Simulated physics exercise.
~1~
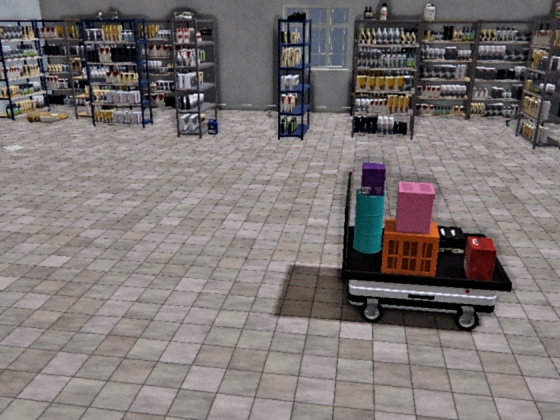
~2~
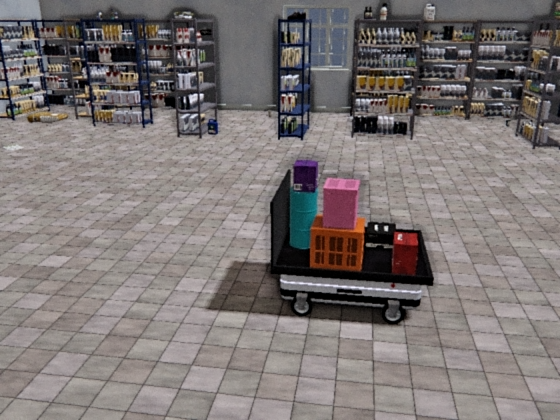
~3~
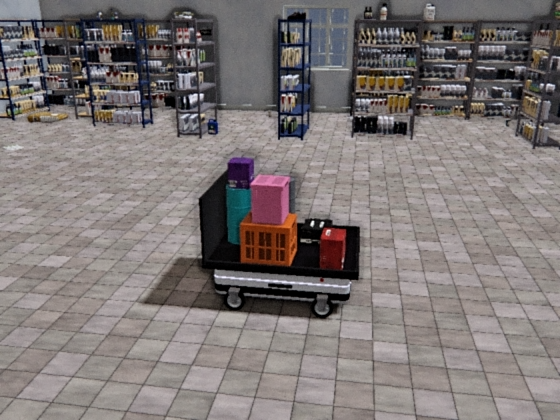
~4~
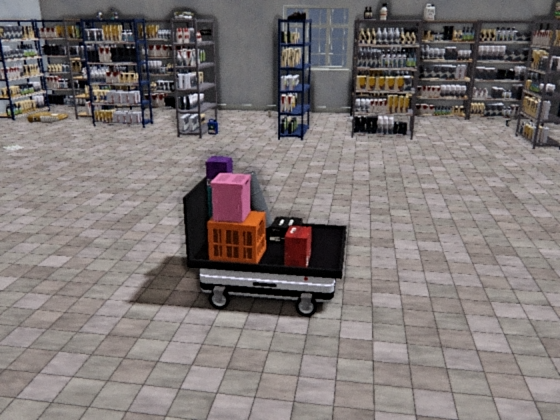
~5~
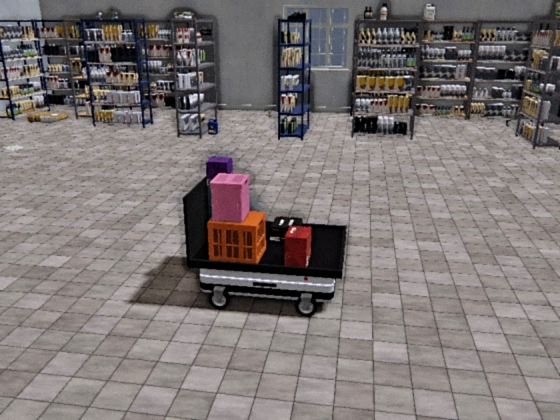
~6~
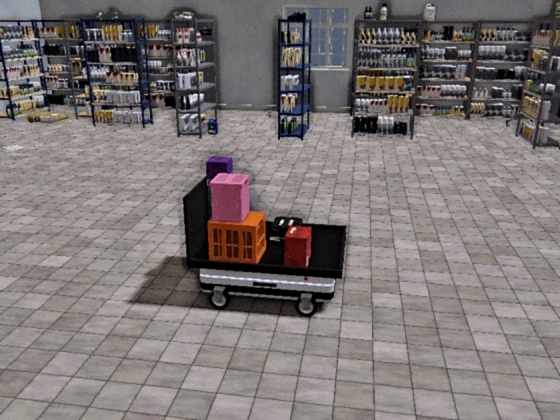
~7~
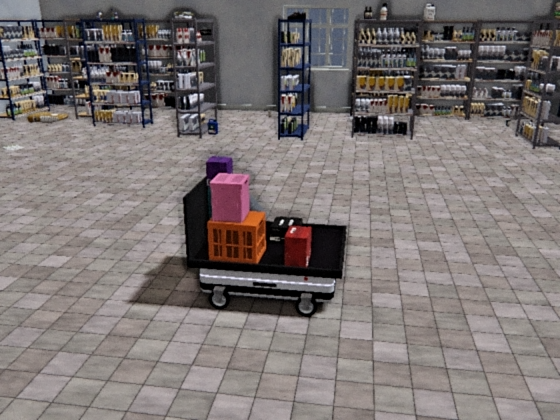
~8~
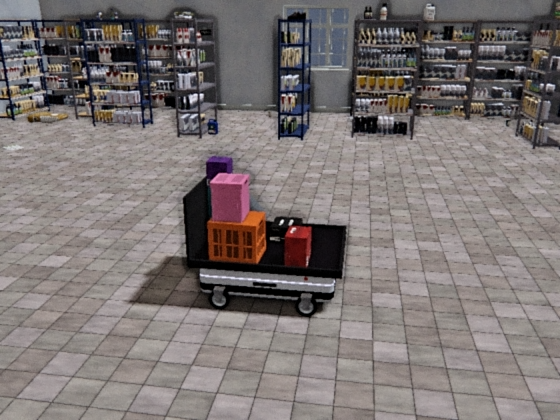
A low black cart loaded with colorful boxes and crates rolled left across a tiled floor in front of stocked shelves, then stopped. The purple box, pink tote, orange crate and red parcel were all still aboard as it sat motionless.
